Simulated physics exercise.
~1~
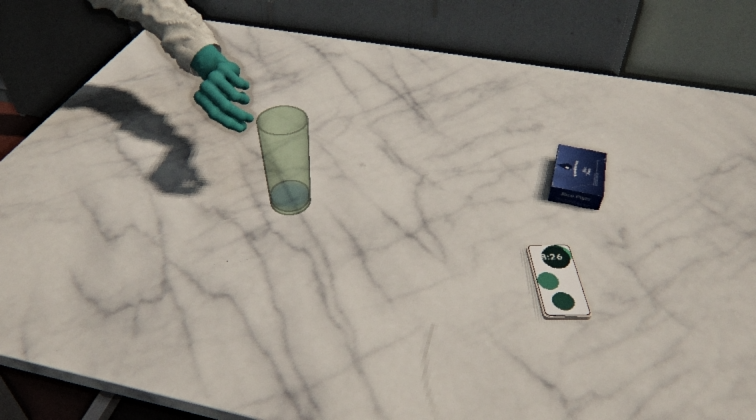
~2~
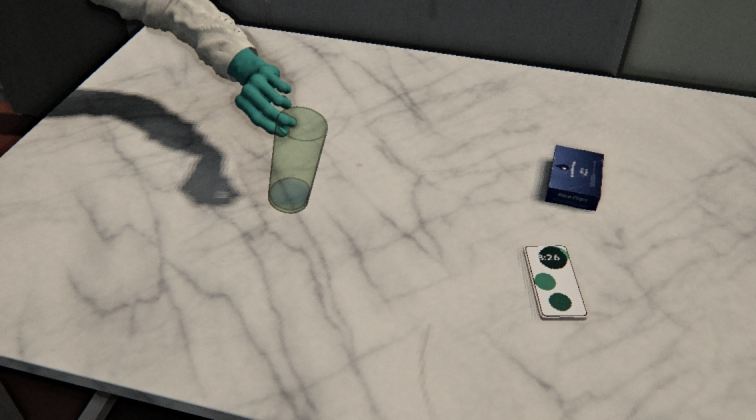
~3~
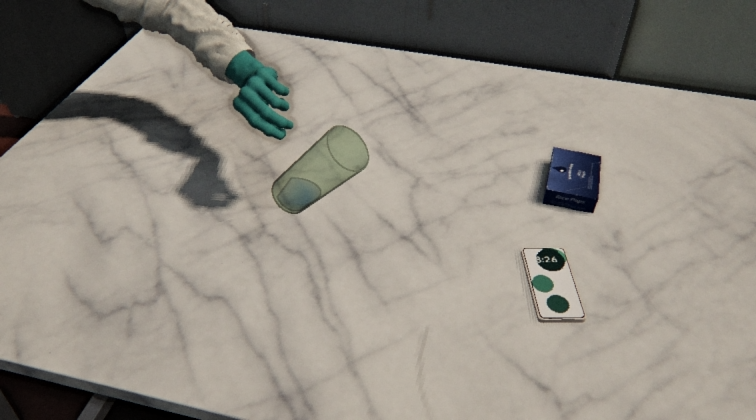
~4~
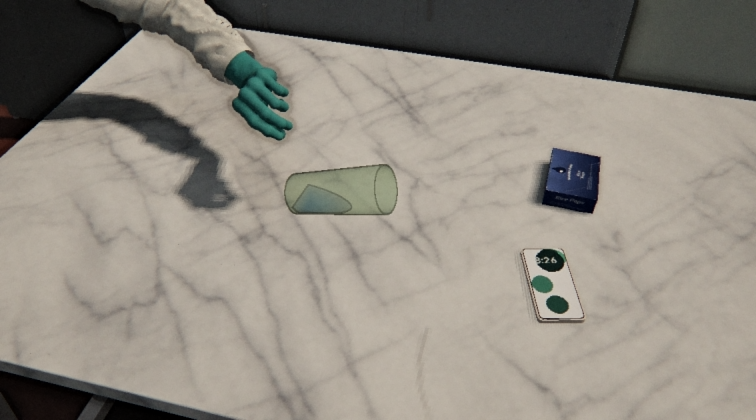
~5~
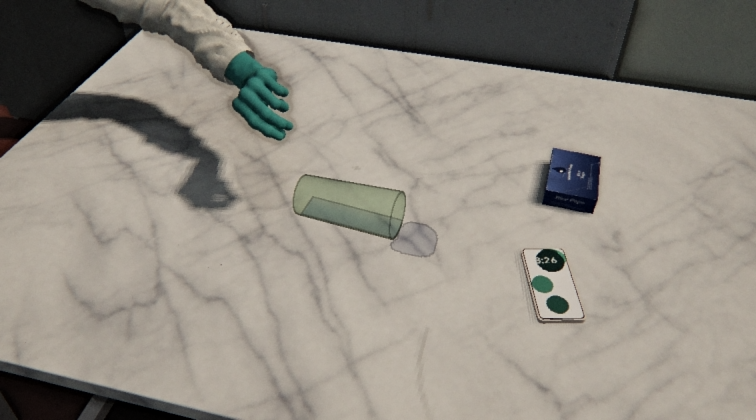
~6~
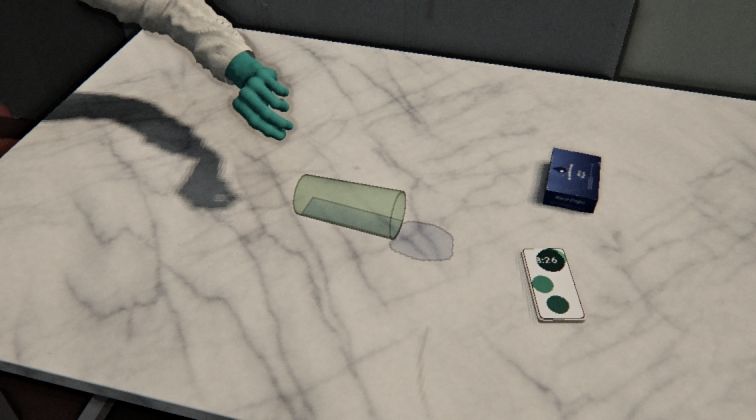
A teal-gloved hand pushed a tall green glass holding a little water, and it toppled to the right onto the marble table, spilling a small puddle near a phone and a dark blue packet.
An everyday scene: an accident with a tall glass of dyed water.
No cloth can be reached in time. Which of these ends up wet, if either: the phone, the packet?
I expect the phone will need drying off. I expect the packet will need no wiping.
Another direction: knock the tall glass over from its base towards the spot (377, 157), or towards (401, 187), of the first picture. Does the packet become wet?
On the first try it avoids the spill, and on the second try it is hit by the spill.
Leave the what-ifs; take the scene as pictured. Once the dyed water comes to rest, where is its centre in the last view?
(486, 263).
Soon after, the puddle covers about as much as a saucer; the phone is wet; the packet is dry.
In the end, the puddle covers about as much as a saucer; the phone is wet; the packet is dry.
